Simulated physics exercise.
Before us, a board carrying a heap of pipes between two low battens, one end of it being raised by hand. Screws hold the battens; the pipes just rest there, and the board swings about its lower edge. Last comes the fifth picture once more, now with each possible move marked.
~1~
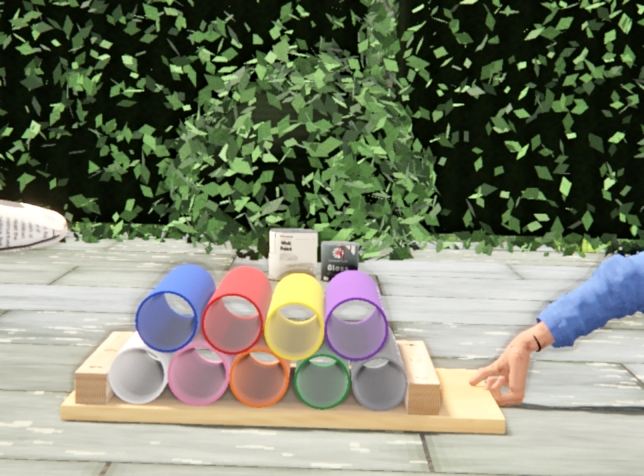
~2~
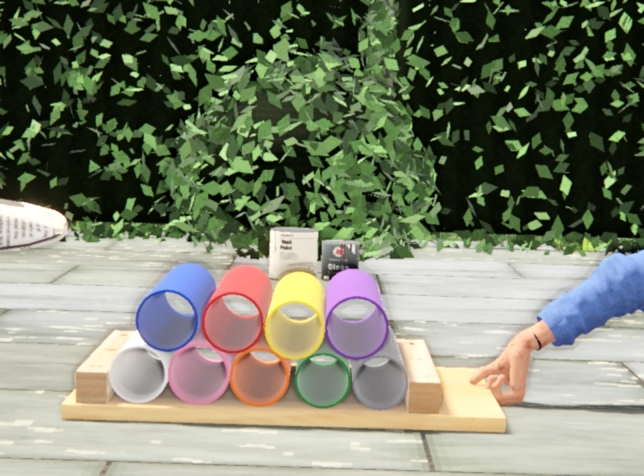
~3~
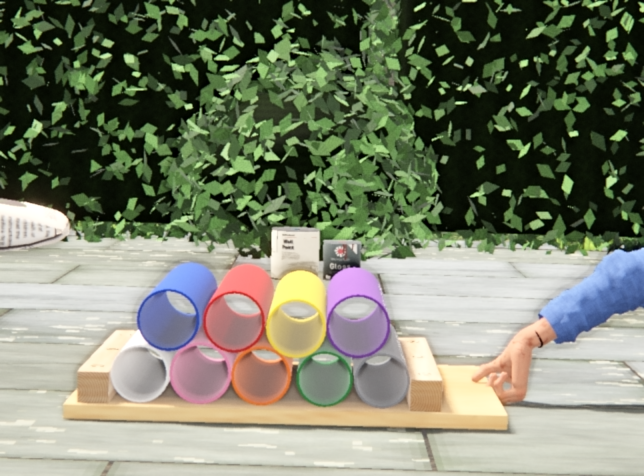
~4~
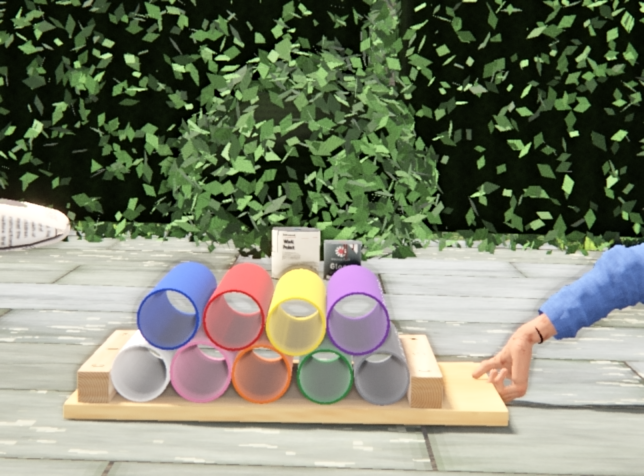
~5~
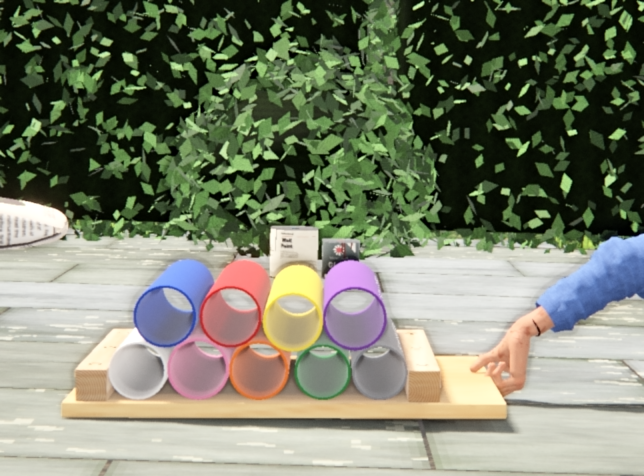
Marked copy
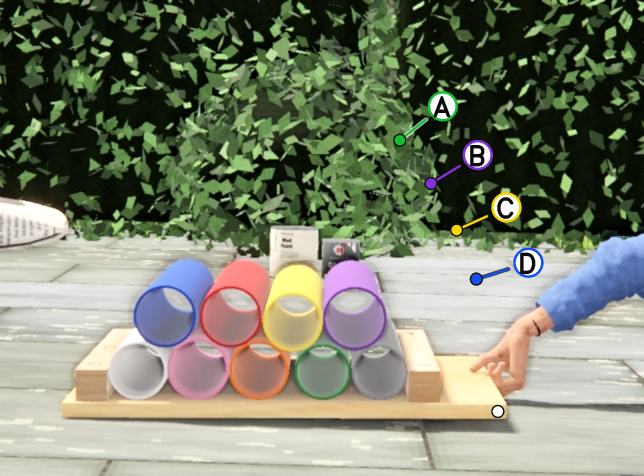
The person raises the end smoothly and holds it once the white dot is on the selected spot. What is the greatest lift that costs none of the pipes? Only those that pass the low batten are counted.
Lift it to D and no more.
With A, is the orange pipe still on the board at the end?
Yes.
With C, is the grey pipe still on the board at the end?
The grey pipe: Yes.
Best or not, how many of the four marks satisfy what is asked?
One of them.
On the copy, A at (400, 141); B at (431, 184); C at (457, 230); D at (477, 279); the white dot at (498, 411).
On D. First, board at 14°.
Then, board at 19°.
Finally, board at 19°, none over the low batten.
By contrast, A four over the low batten (blue, yellow, purple, red); B four over the low batten (blue, yellow, purple, red); C four over the low batten (blue, yellow, purple, red).
